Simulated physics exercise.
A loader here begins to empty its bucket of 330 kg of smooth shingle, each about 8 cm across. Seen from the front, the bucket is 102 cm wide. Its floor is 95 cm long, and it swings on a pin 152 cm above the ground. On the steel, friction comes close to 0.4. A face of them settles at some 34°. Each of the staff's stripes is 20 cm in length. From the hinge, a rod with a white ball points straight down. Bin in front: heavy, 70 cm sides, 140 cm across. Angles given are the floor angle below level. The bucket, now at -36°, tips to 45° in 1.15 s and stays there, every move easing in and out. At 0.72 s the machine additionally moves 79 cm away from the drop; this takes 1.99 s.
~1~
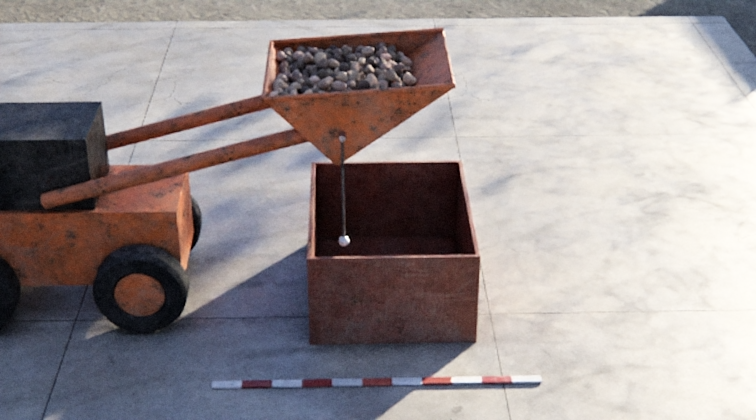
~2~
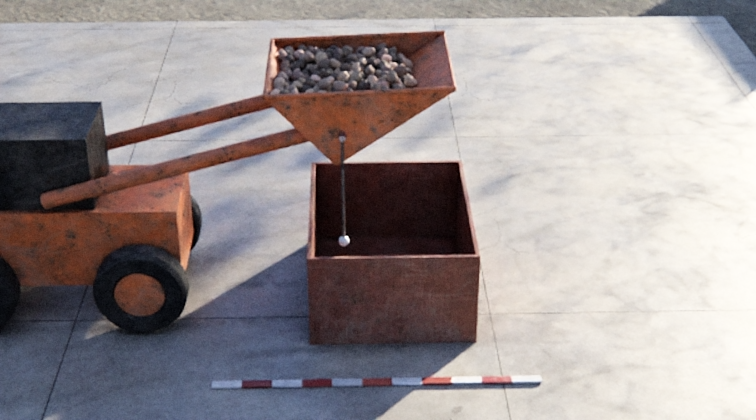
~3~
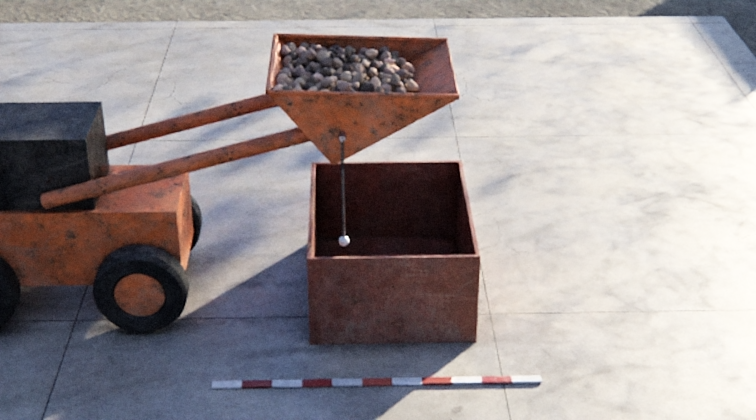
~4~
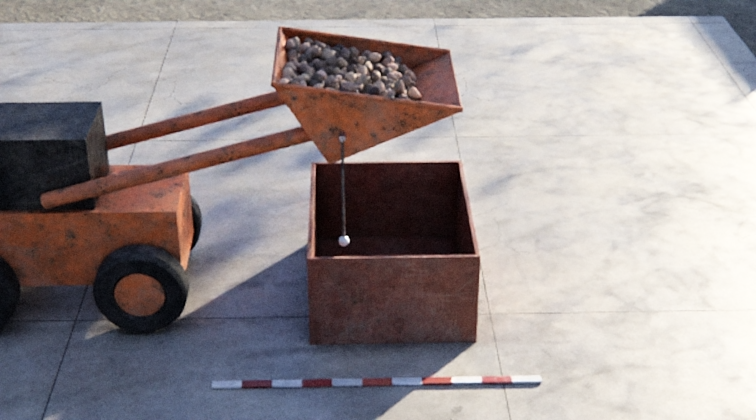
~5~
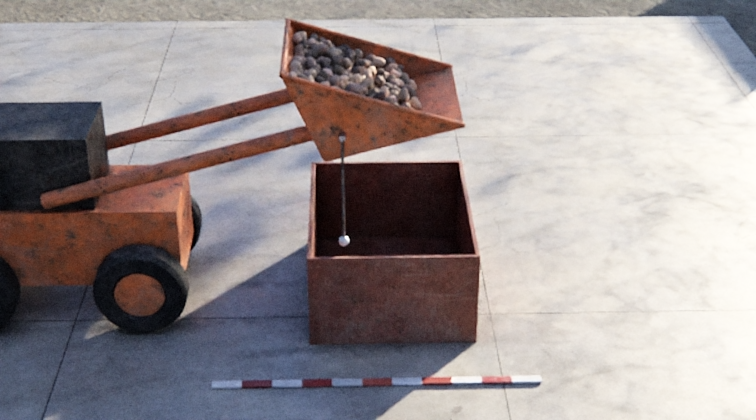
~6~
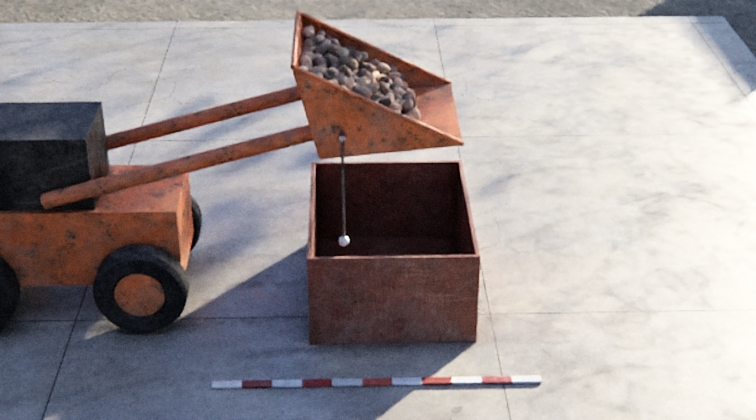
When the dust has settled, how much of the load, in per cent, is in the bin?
100 %.
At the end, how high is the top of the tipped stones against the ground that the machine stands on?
About 38 cm higher than the ground.
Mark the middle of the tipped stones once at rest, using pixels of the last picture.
The middle should be near (420, 272).
A little later the floor is at 32°; 100 % in the bucket; the foremost stones are at (426, 167).
Then the floor is at 45°; 33 % in the bucket, 67 % in the bin; the foremost stones are at (459, 266).
Later still the floor is at 45°; 0 % in the bucket, 100 % in the bin; the foremost stones are at (460, 255).
In the end the floor is at 45°; 0 % in the bucket, 100 % in the bin; the foremost stones are at (460, 255).
